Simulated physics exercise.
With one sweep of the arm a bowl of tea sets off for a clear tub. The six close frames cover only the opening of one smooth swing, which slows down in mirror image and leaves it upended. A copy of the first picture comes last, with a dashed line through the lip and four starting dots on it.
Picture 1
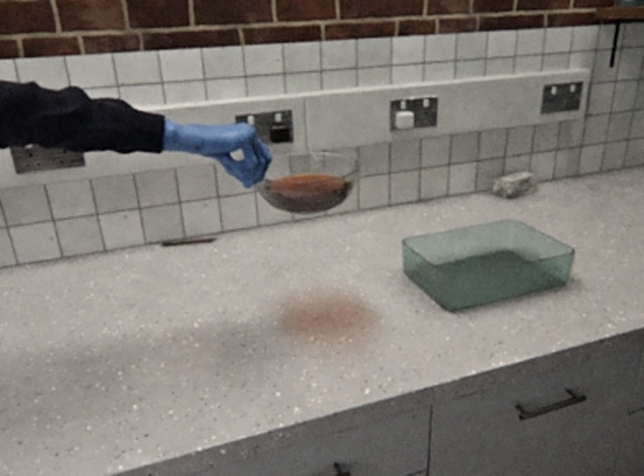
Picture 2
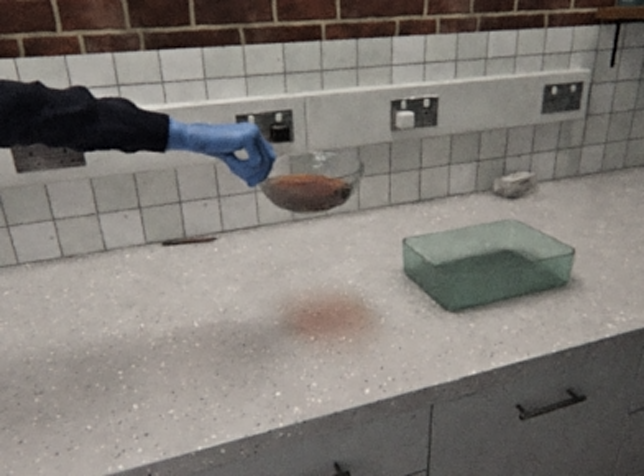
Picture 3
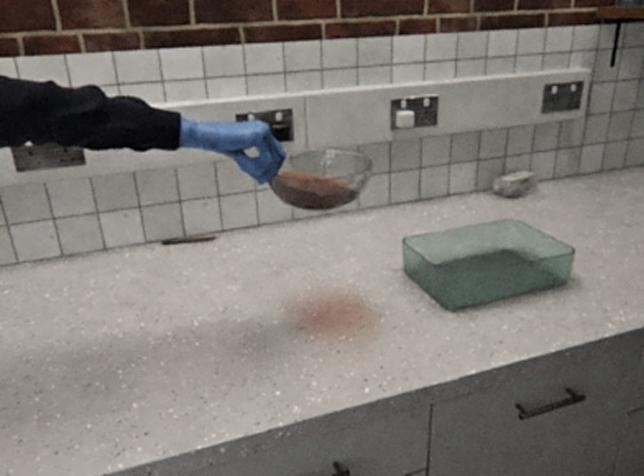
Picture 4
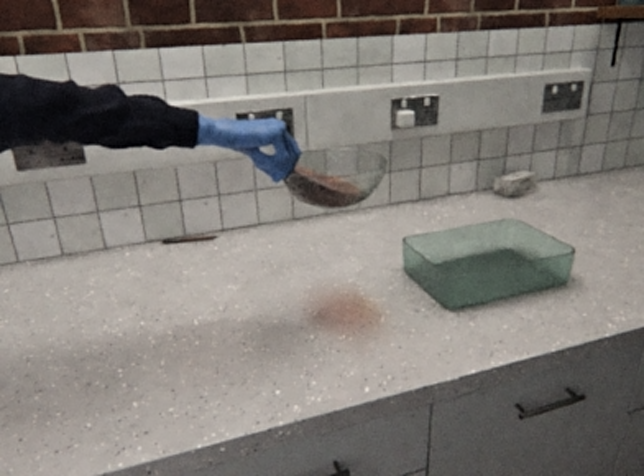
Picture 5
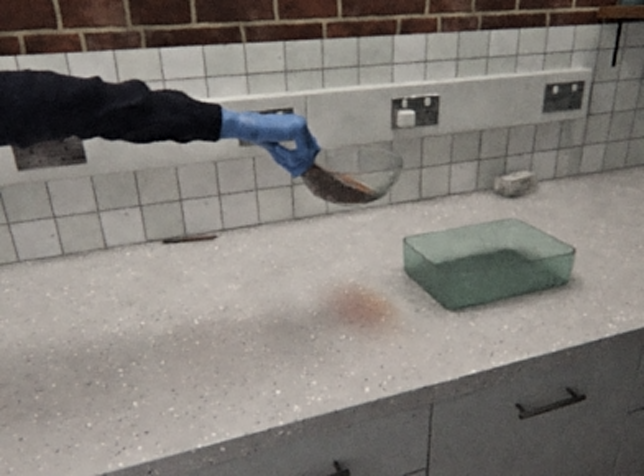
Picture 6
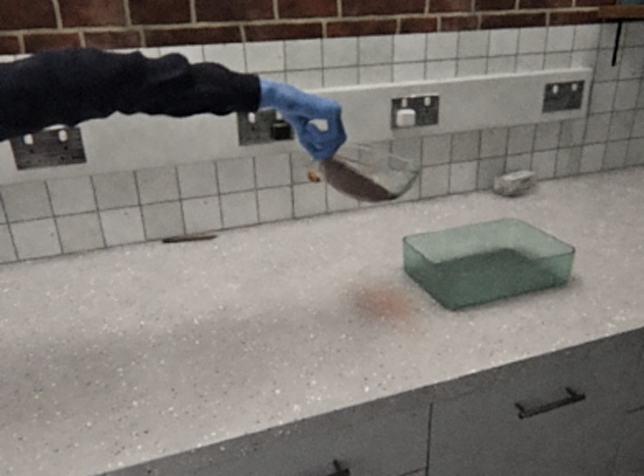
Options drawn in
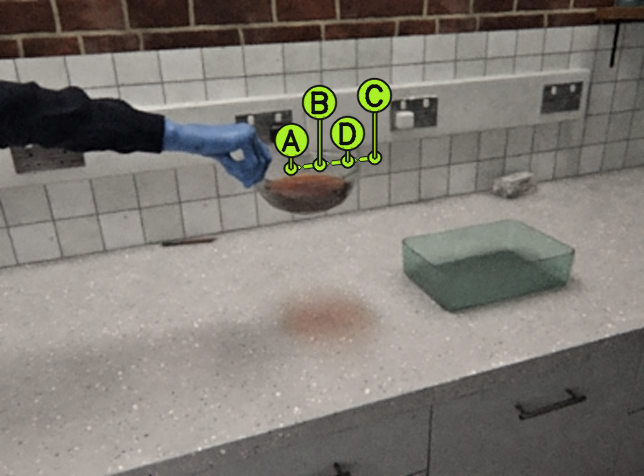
On a speckled worktop against a tiled wall, a blue-gloved hand holds a glass bowl of reddish-brown tea upright, left of a clear greenish tub. The arm carries the bowl rightward, and the tea slopes inside it. The bowl then tilts down to the right as it nears the tub.
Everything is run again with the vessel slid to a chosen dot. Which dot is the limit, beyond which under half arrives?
Go for A.
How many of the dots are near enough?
All of the four.
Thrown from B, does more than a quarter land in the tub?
Yes.
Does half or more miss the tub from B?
No.
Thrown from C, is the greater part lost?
No, not at all.
On the marked copy, A at (291, 168); B at (319, 164); C at (374, 157); D at (347, 161).
Choosing A, about 66 % lands in the tub, 22 % falls short and 12 % goes beside or beyond.
Choosing B, about 74 % lands in the tub, 8 % falls short and 18 % goes beside or beyond.
Choosing C, about 78 % lands in the tub, 9 % falls short and 14 % goes beside or beyond.
Choosing D, about 68 % lands in the tub, 5 % falls short and 27 % goes beside or beyond.
